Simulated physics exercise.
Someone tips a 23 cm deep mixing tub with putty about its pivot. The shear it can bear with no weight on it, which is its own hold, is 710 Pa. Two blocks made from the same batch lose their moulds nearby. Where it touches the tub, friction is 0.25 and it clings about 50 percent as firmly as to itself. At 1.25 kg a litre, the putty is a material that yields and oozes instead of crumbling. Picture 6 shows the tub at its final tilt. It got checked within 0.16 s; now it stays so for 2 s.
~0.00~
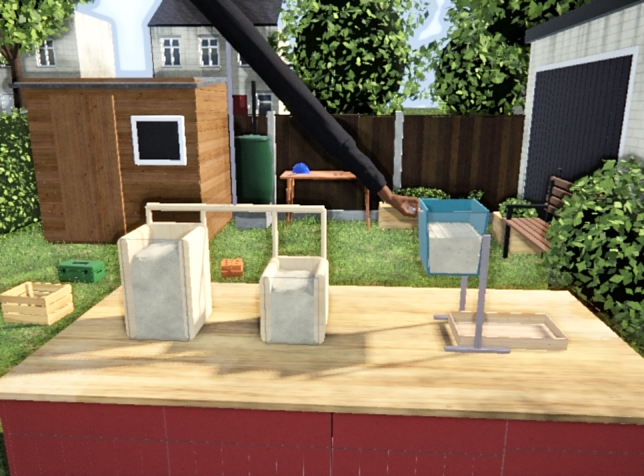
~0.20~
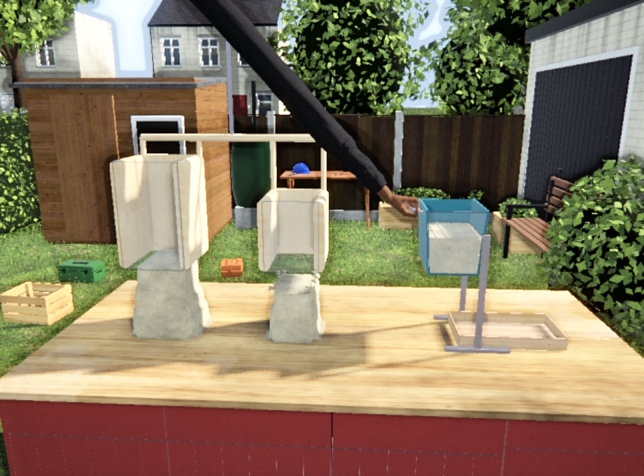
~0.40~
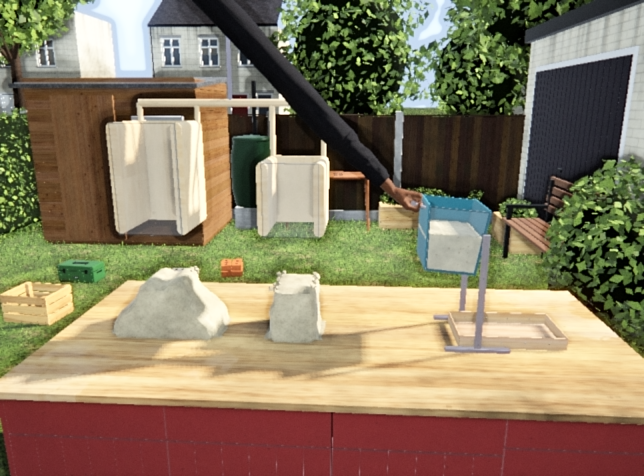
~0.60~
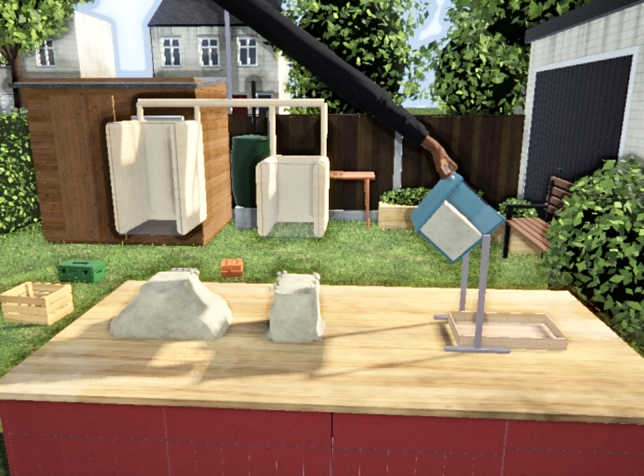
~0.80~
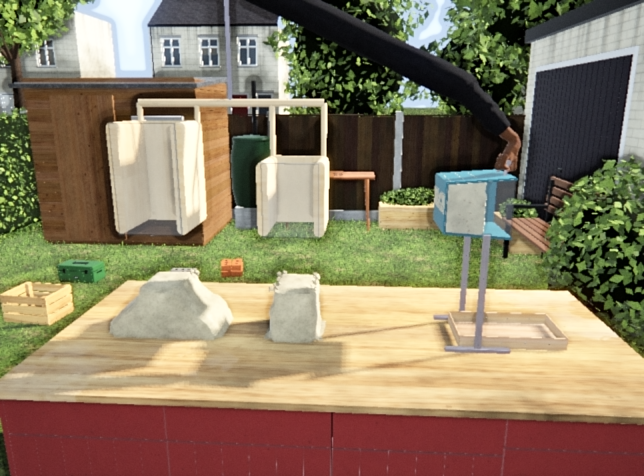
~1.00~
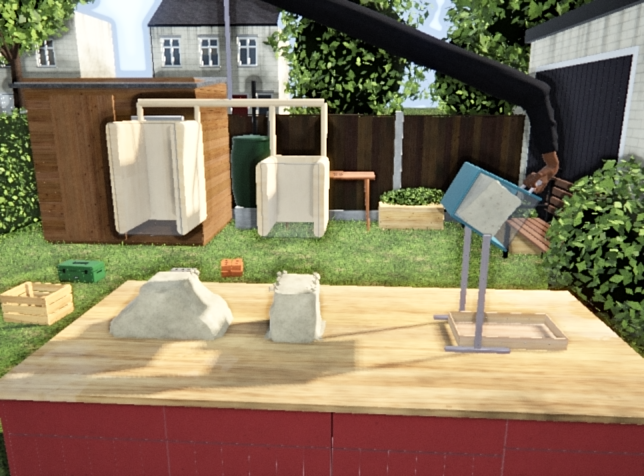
A pale two-part mould frame lifts off two grey putty blocks on a wooden tabletop with a red front, seen from a fixed, slightly raised view in a fenced garden. The taller left block slumps into a wide mound while the right one sinks only slightly. A dark-sleeved arm then swings the blue tub of pale putty on its grey stand clockwise, past its side, above a shallow tray.
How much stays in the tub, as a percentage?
0 %.
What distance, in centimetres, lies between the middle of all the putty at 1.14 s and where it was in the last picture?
Around 11 cm.
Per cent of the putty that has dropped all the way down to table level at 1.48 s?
Some 100 % has got all the way down.
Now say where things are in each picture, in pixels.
In the first picture, handle-side rim at (429, 211), tilt 0 degrees; top of the putty at (433, 237); blocks stand 34 cm, 22 cm (left to right).
In the second picture, handle-side rim at (429, 211), tilt 0 degrees; top of the putty at (433, 237); blocks stand 30 cm, 21 cm (left to right).
In the third picture, handle-side rim at (431, 206), tilt 5 degrees; top of the putty at (432, 233); blocks stand 22 cm, 21 cm (left to right).
In the fourth picture, handle-side rim at (463, 180), tilt 42 degrees; top of the putty at (446, 204); blocks stand 21 cm, 21 cm (left to right).
In the fifth picture, handle-side rim at (516, 181), tilt 90 degrees; top of the putty at (484, 184); blocks stand 21 cm, 21 cm (left to right).
In the sixth picture, handle-side rim at (540, 201), tilt 119 degrees; top of the putty at (496, 181); blocks stand 21 cm, 21 cm (left to right).
After 1.14 s, the tub is at 119 degrees and holds 73 %.
After 1.31 s, the tub is at 119 degrees and holds 0 %.
After 1.48 s, the tub is at 119 degrees and holds 0 %.
After 1.65 s, the tub is at 119 degrees and holds 0 %.
After 3.00 s, at the end, the tub is at 119 degrees and holds 0 %.
